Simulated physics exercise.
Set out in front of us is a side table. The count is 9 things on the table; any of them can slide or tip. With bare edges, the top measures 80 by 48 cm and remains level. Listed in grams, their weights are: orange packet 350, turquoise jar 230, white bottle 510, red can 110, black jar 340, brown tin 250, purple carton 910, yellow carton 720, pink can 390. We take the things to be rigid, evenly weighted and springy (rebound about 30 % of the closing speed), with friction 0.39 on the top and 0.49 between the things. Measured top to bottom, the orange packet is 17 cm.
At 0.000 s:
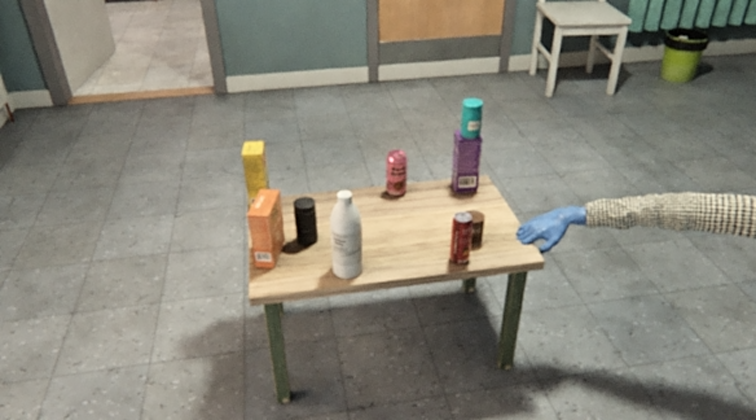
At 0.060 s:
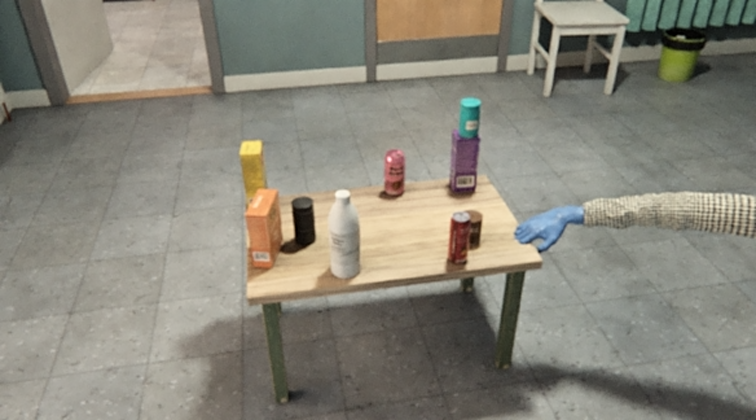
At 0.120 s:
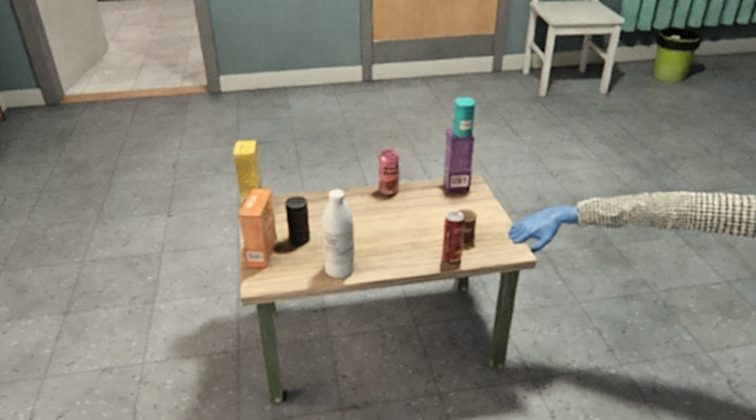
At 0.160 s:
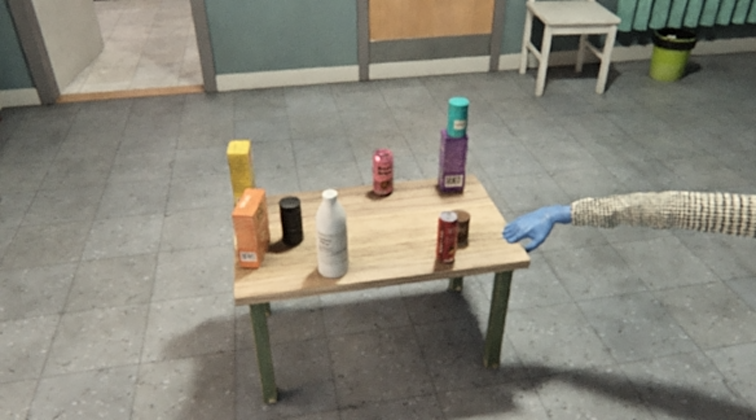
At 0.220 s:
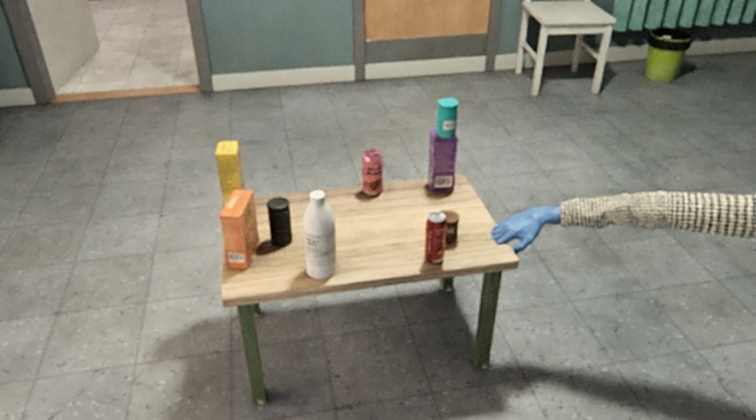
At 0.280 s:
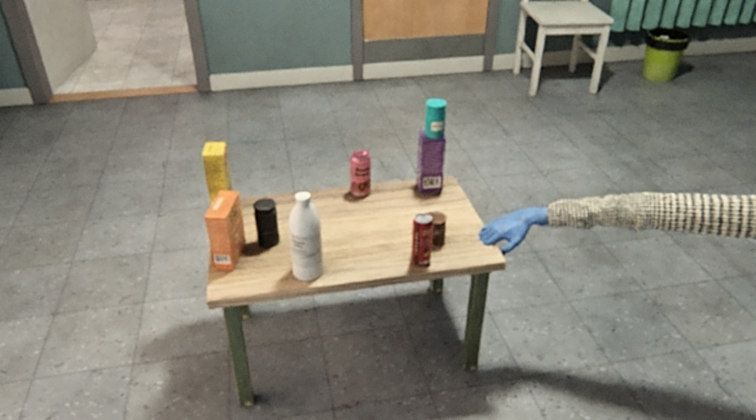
In a room, a blue-gloved hand slides a small table of containers slightly left.
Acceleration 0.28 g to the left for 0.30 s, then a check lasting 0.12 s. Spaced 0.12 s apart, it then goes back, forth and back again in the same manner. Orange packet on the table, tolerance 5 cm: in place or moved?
Beyond the limit.
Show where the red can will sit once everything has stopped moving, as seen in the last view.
Near (400, 259).
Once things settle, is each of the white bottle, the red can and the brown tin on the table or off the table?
The white bottle ends on the table; the red can is still on the table; the brown tin is still on the table.
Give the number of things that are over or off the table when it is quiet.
6.
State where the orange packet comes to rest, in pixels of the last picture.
It finishes at roughly (149, 368).
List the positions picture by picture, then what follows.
In the first picture, orange packet (267, 229); turquoise jar (472, 118).
In the second picture, red can (459, 238); black jar (304, 221).
In the third picture, purple carton (459, 160).
In the fourth picture, table along by 1 cm; yellow carton (243, 178); pink can (383, 173).
In the fifth picture, table along by 4 cm; turquoise jar (447, 118); white bottle (320, 234).
In the sixth picture, table along by 7 cm; orange packet (227, 230); red can (422, 240).
By 0.68 s, table along by 16 cm; orange packet and yellow carton now off the table; turquoise jar tilted 42°; purple carton tilted 42°.
By 0.98 s, table along by 1 cm; turquoise jar upside down; red can on its side; purple carton on its side.
By 1.38 s, table along by 8 cm; turquoise jar on its side; purple carton on its side; pink can on its side.
By 2.08 s, turquoise jar now off the table; red can on its side; purple carton on its side.
When it is over (4.3 s), off the table, orange packet, turquoise jar and yellow carton; lying over on the table, red can, purple carton and pink can; the other 3 within 5 cm of the start. End places, in pixels of the last picture, orange packet near (149, 368).
